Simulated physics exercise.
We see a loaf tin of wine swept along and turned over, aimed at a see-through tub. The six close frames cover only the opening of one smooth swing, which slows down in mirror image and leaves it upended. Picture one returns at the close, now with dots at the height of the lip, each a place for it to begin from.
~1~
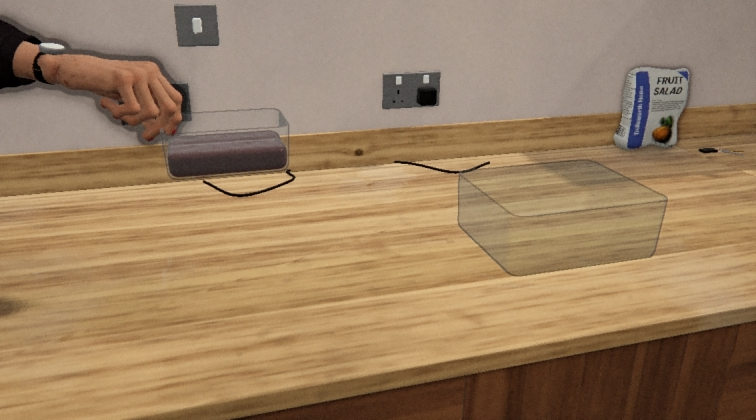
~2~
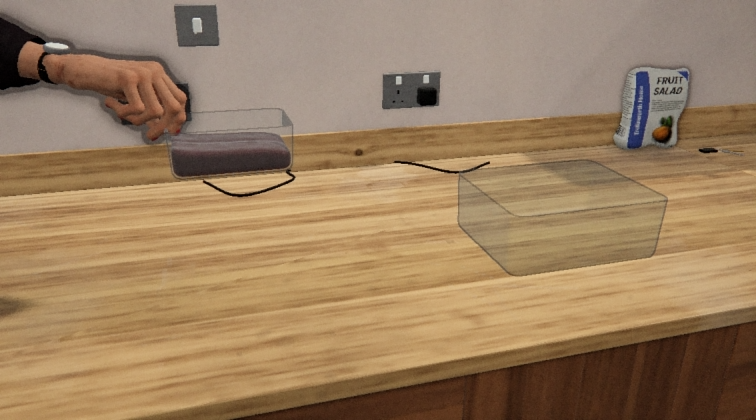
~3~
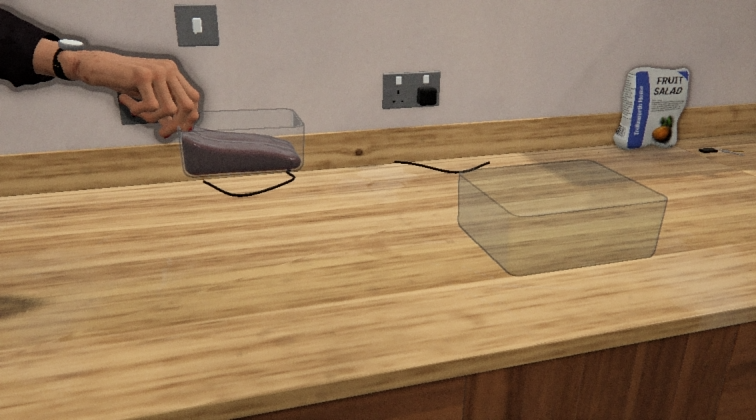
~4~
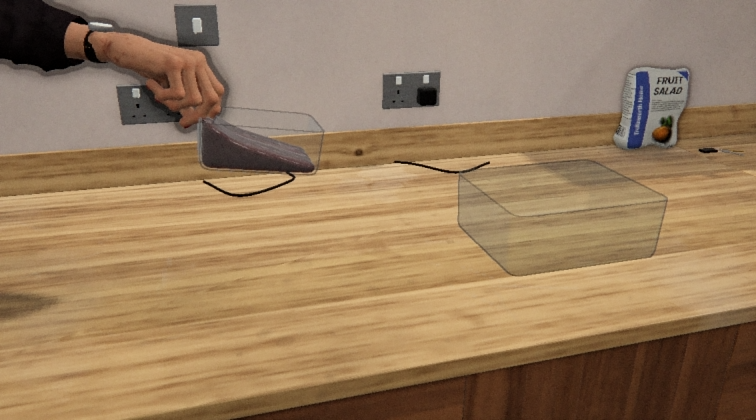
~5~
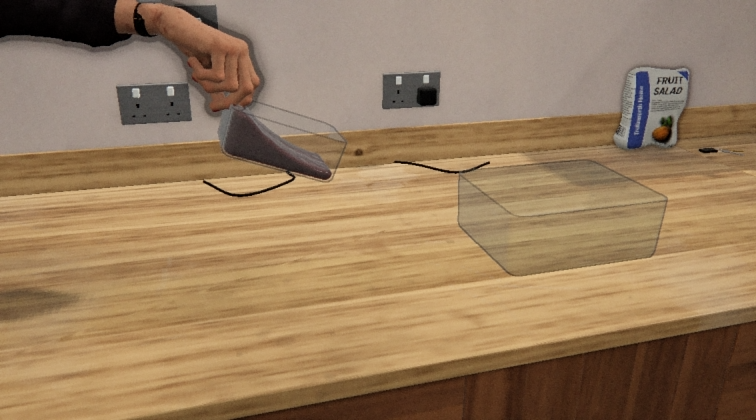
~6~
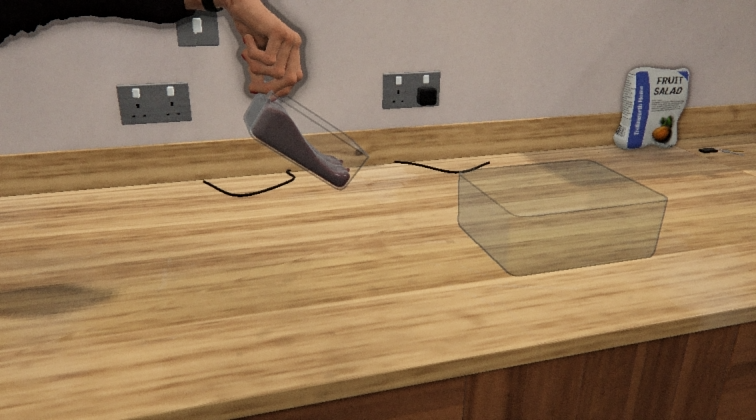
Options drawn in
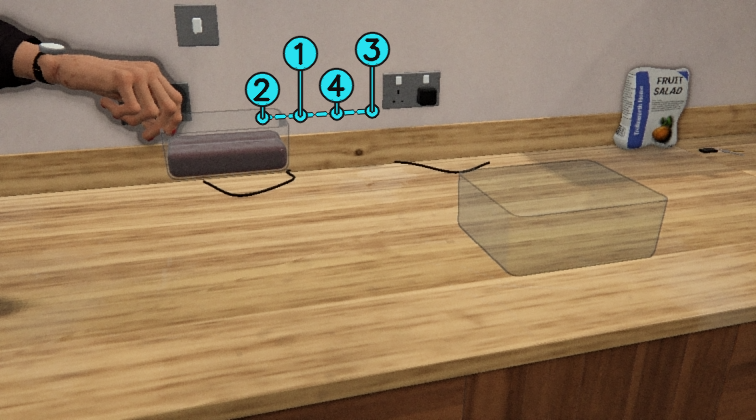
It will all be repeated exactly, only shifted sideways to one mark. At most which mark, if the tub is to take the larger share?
4 will do.
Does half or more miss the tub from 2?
Yes.
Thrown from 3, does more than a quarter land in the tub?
Yes, clearly.
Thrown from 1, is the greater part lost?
Yes, that goes wrong.
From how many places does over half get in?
Two of them.
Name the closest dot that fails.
Dot 1.
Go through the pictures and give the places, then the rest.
Upright, lip at (282, 116); tub from (505, 275) to (652, 254); nothing has left yet.
Upright, lip at (286, 116); nothing has left yet.
Upright, lip at (297, 116); nothing has left yet.
Tipped about 8°, lip at (316, 122); nothing has left yet.
Tipped about 21°, lip at (339, 133); nothing has left yet.
Tipped about 37°, lip at (360, 147); nothing has left yet.
On the marked copy, 1 at (300, 115); 2 at (262, 117); 3 at (372, 111); 4 at (336, 113).
With 1, about 26 % lands in the tub, 66 % falls short and 7 % goes beside or beyond.
With 2, about 7 % lands in the tub, 88 % falls short and 4 % goes beside or beyond.
With 3, about 85 % lands in the tub, 2 % falls short and 13 % goes beside or beyond.
With 4, about 67 % lands in the tub, 23 % falls short and 9 % goes beside or beyond.
